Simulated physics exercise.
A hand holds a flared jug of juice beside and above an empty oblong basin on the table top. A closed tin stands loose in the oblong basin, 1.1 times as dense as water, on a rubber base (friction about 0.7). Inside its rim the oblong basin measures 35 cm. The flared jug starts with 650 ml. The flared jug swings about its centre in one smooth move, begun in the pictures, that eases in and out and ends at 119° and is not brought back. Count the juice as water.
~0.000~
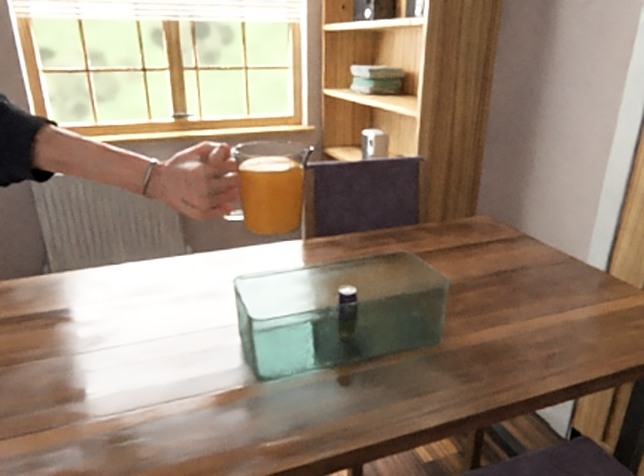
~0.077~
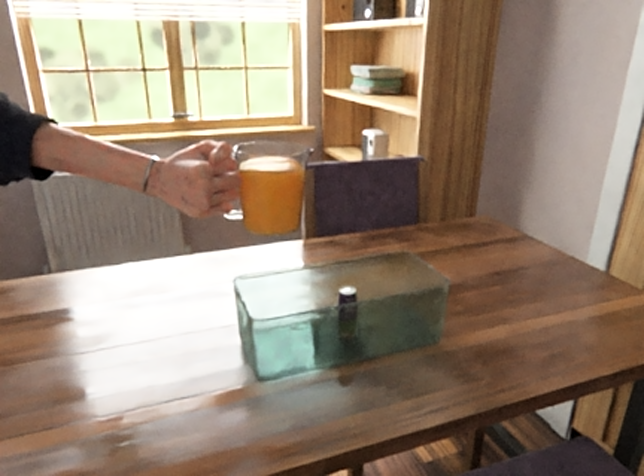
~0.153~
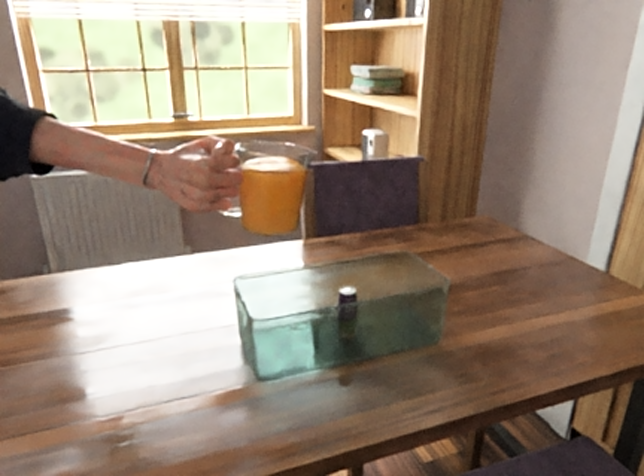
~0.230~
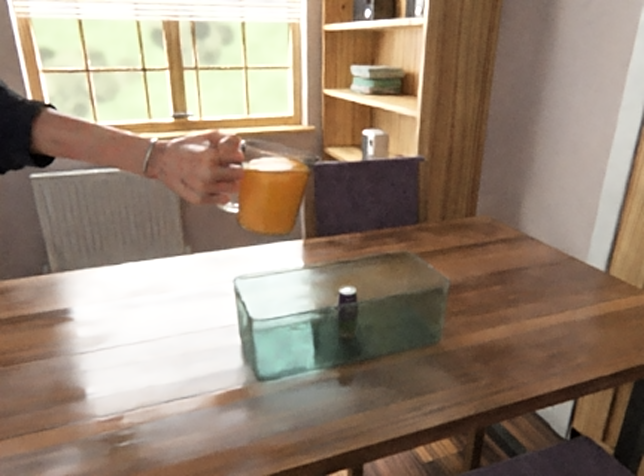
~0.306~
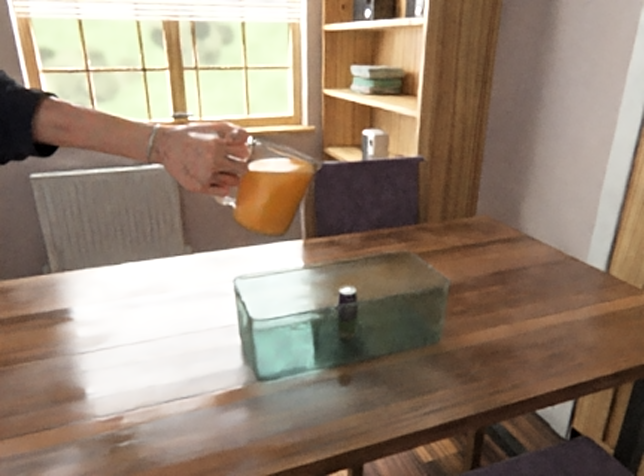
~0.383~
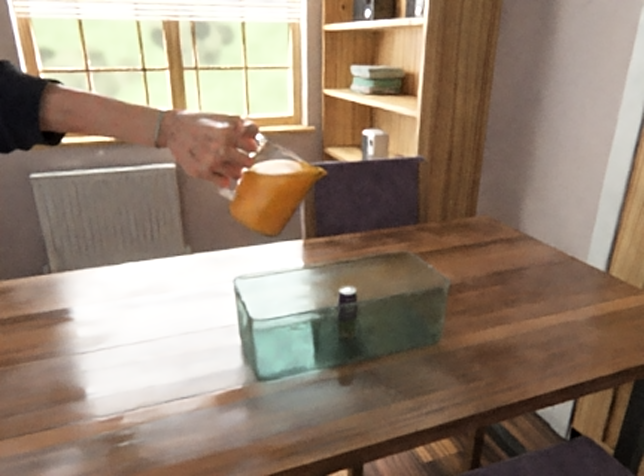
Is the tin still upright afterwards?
It stays up.
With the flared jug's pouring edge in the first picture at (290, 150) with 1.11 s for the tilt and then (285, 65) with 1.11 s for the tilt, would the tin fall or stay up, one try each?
First it goes over; then it goes over.
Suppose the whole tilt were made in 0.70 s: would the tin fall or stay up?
The tin falls.
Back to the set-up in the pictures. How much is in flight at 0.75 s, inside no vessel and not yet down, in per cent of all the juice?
About 28 per cent.
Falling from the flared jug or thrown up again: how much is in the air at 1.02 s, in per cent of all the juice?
About 12 per cent.
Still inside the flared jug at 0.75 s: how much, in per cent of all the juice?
Near 56 in a hundred.
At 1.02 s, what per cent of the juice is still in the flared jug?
About 5 per cent.
Then, 0.75 s in, the tilt is 91° and 56 per cent is still to pour; the tin stands where it began.
Then, 1.02 s in, the tilt is 117° and 5 per cent is still to pour; the tin stands where it began.
Then, 1.30 s in, the tilt is 119° and 0 per cent is still to pour; the tin leans 6°.
Then, 1.61 s in, the tilt is 119° and 0 per cent is still to pour; the tin stands 2 cm from where it began.
Finally, the tin stands 1 cm from where it began.
